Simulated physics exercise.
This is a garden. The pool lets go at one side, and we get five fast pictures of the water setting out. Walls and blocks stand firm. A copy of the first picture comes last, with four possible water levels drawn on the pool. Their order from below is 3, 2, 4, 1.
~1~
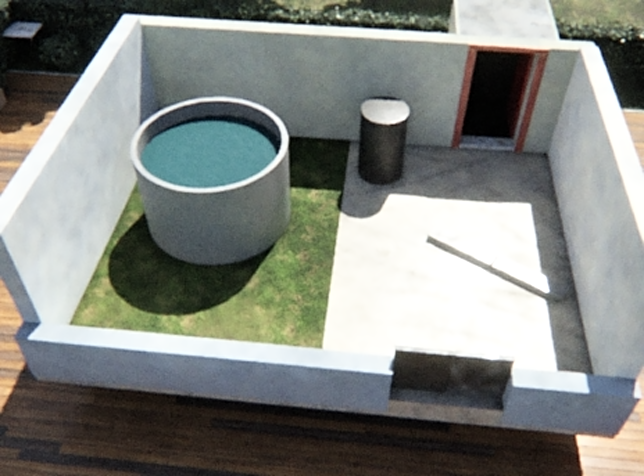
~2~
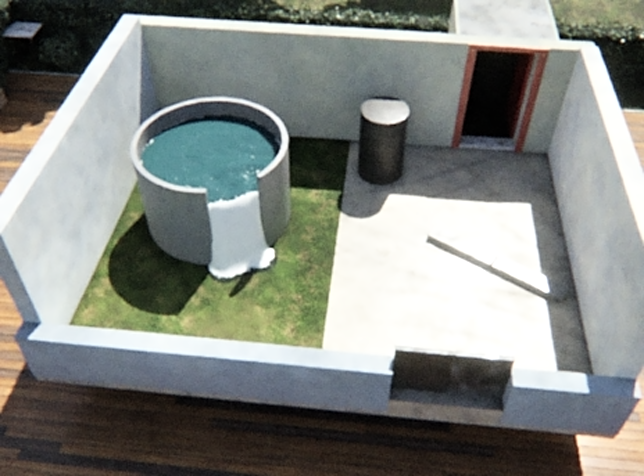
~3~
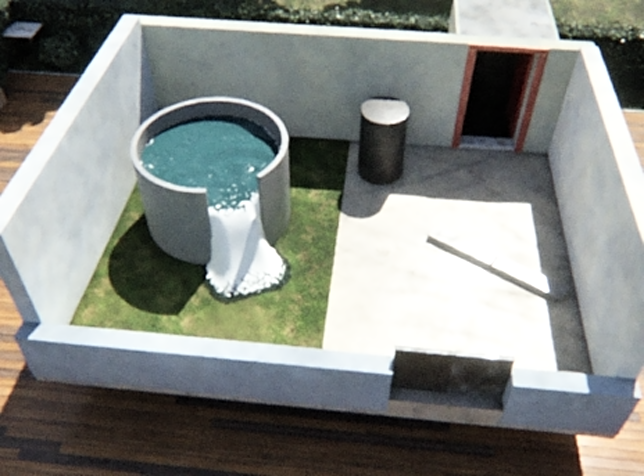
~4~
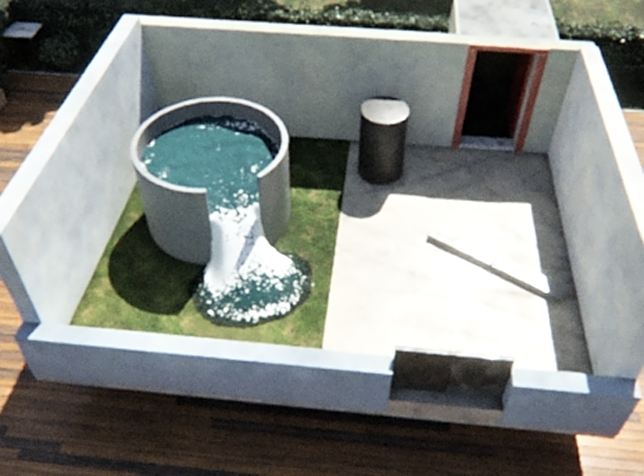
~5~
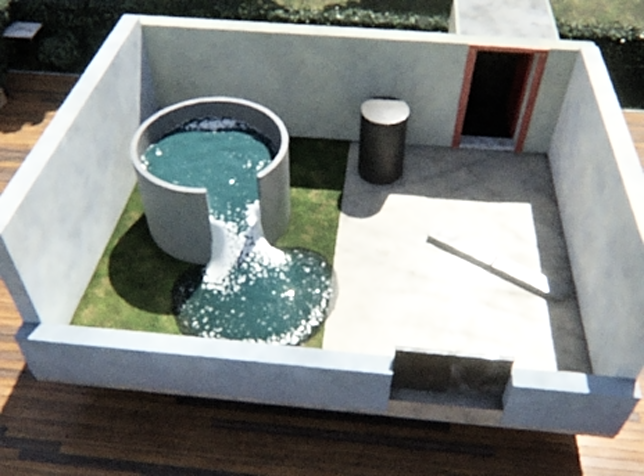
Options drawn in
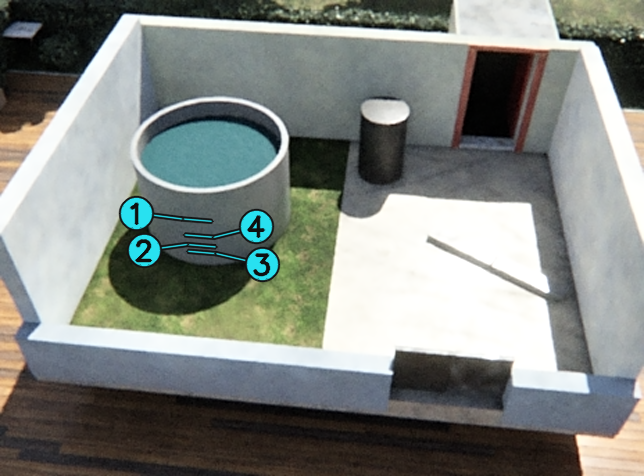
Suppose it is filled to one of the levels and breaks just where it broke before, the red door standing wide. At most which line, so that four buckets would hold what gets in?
Line 1 just does it.
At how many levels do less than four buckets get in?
All of them.
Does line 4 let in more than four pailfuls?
No, that is safe.
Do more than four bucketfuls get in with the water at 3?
No, not at all.
In cyan, 1 at (196, 220); 2 at (201, 245); 3 at (202, 252); 4 at (199, 236); from the bottom up 3, 2, 4, 1.
For line 1, a splash gets over, under a bucket.
For line 2, nothing gets over.
For line 3, nothing gets over.
For line 4, nothing gets over.
